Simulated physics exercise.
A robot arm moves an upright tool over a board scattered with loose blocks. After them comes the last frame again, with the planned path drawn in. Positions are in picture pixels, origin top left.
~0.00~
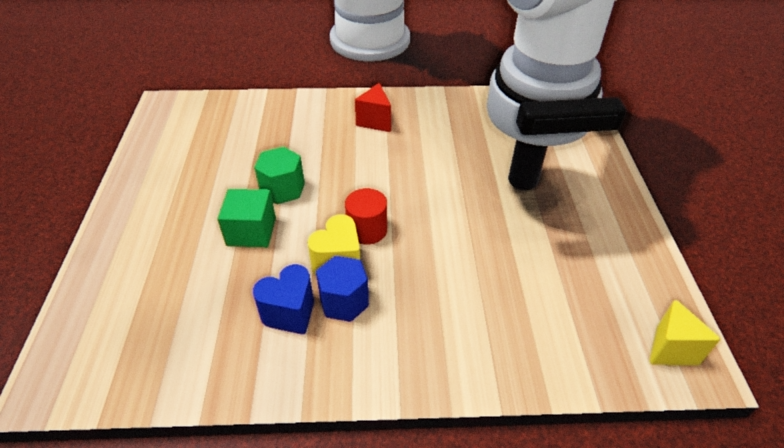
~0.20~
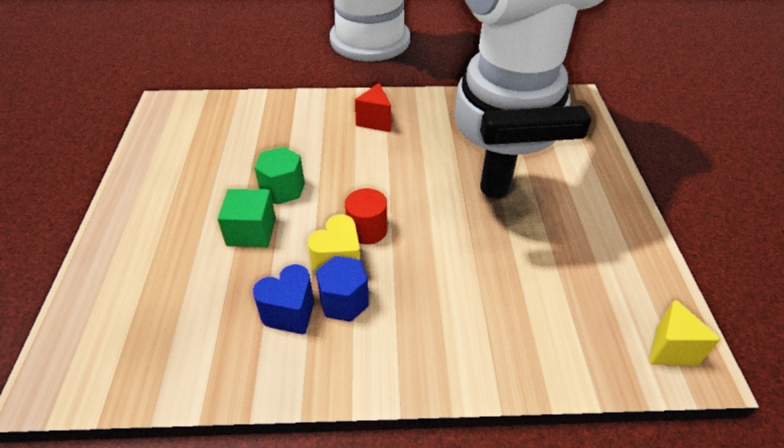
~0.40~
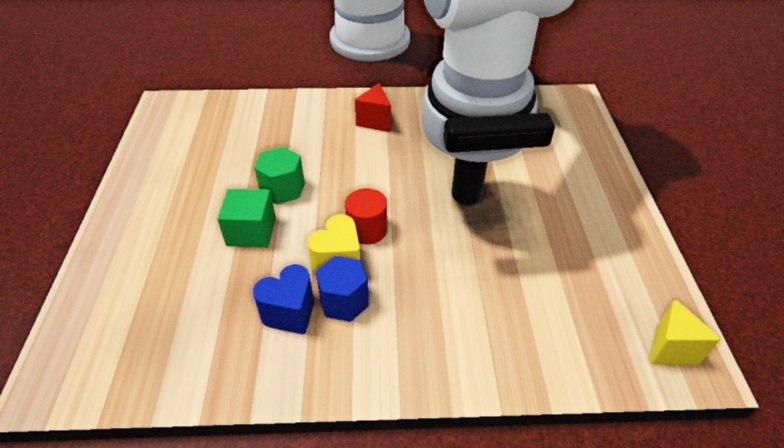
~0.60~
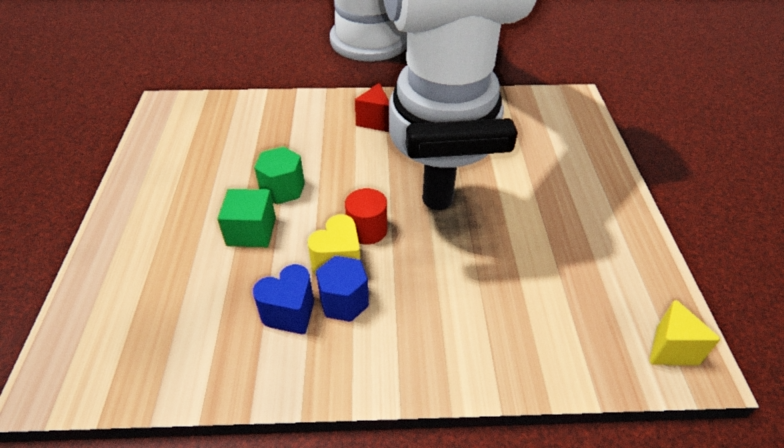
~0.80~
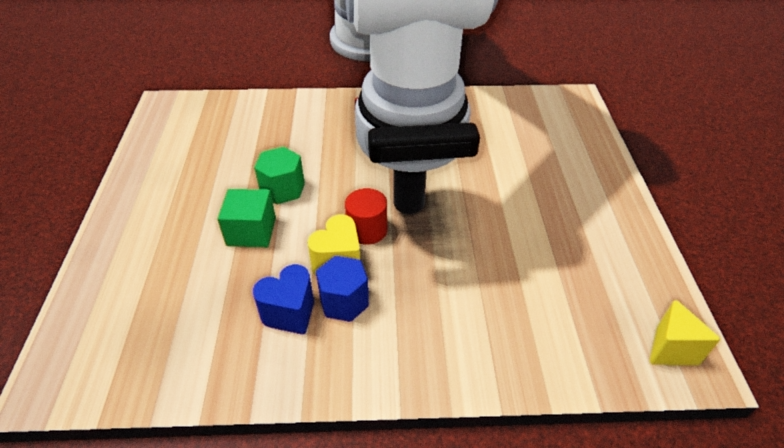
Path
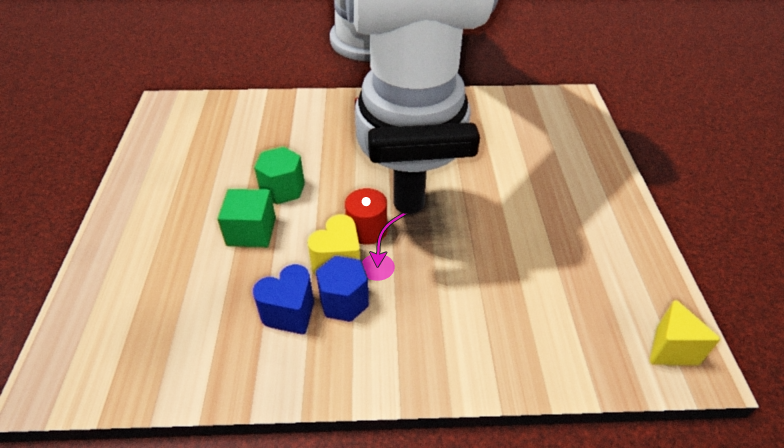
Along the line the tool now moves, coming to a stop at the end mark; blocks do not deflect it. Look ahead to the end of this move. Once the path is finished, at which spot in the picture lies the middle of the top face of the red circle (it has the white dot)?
Put as a pixel place, it's (340, 211).
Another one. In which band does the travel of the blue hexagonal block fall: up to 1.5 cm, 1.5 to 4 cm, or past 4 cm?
Short of 1.5 cm.
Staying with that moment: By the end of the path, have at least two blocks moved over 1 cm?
That would be a yes.
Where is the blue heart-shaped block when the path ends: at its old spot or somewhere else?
It is not moved.
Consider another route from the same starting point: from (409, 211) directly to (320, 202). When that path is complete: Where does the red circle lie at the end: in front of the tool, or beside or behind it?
It slips out to the side or back.
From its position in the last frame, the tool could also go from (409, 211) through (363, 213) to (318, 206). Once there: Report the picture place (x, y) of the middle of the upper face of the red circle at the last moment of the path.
Expect it around (320, 206).
Path on the board, from (409, 211) via (388, 225) and (379, 244), ending at (378, 267); the dot is on the red circle.
The first path, step by step. Halfway along, tool at (381, 228); yellow heart-shaped block at (322, 241), turned 35° anticlockwise; red circle at (342, 210).
At the end, tool at (377, 260); blue heart-shaped block in place; yellow heart-shaped block at (320, 241), turned 45° anticlockwise; blue hexagonal block in place; red circle at (340, 211).
